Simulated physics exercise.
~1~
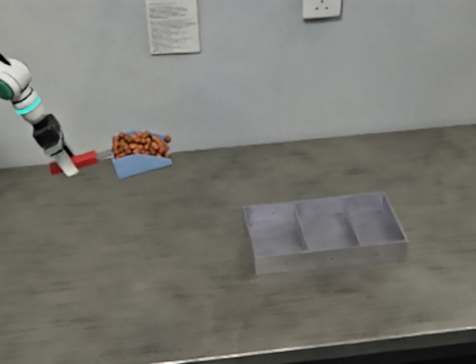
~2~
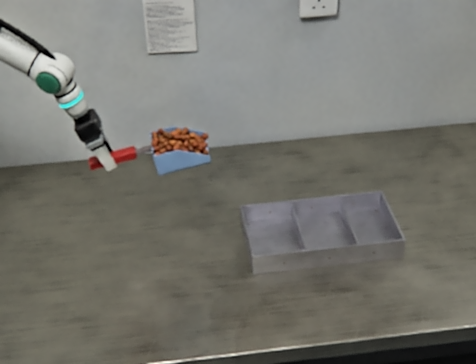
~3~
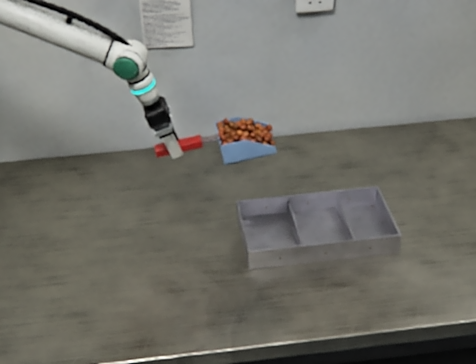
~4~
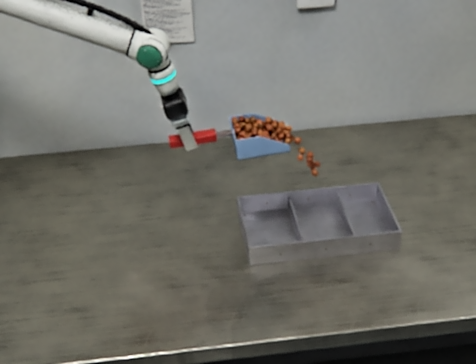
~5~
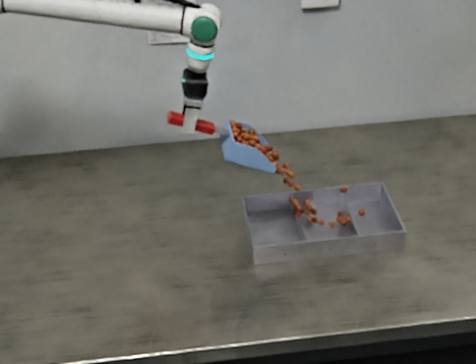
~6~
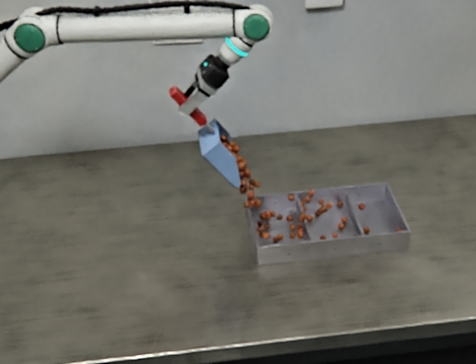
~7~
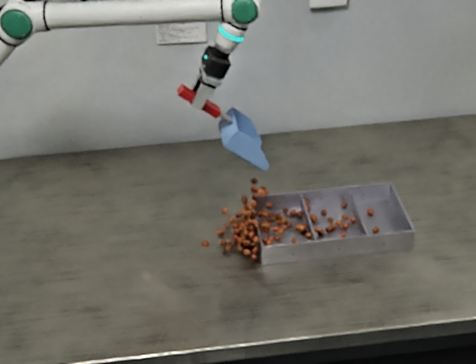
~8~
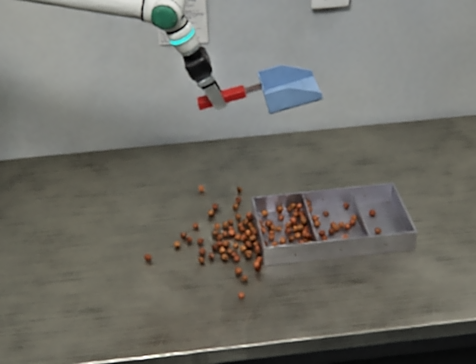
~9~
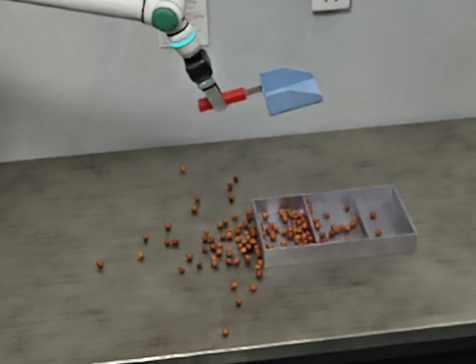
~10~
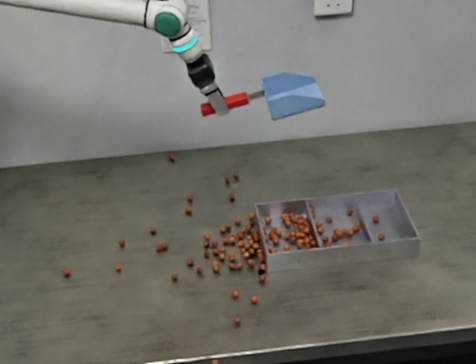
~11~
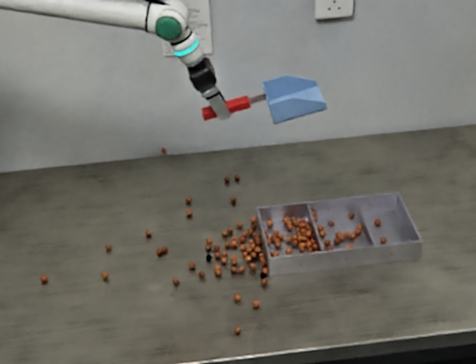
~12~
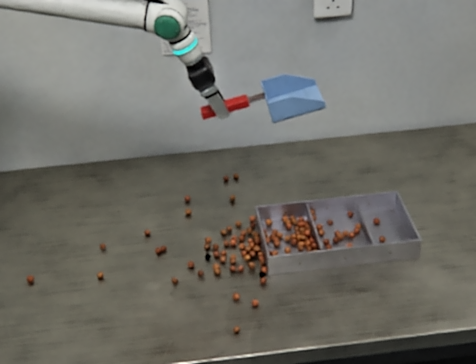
The clip opens on a robot arm at the left, holding a blue scoop of hazelnuts by its red handle above a grey table, with a clear divided box to the right. The arm carries the scoop right, and nuts start spilling over its front edge toward the box. It then draws back a little and tips steeply, pouring nuts into the compartments and then over the near left wall onto the table. The emptied scoop lifts away and levels out. Stray nuts roll leftward and outward, leaving many scattered beside the box and others inside, mostly in its left part.
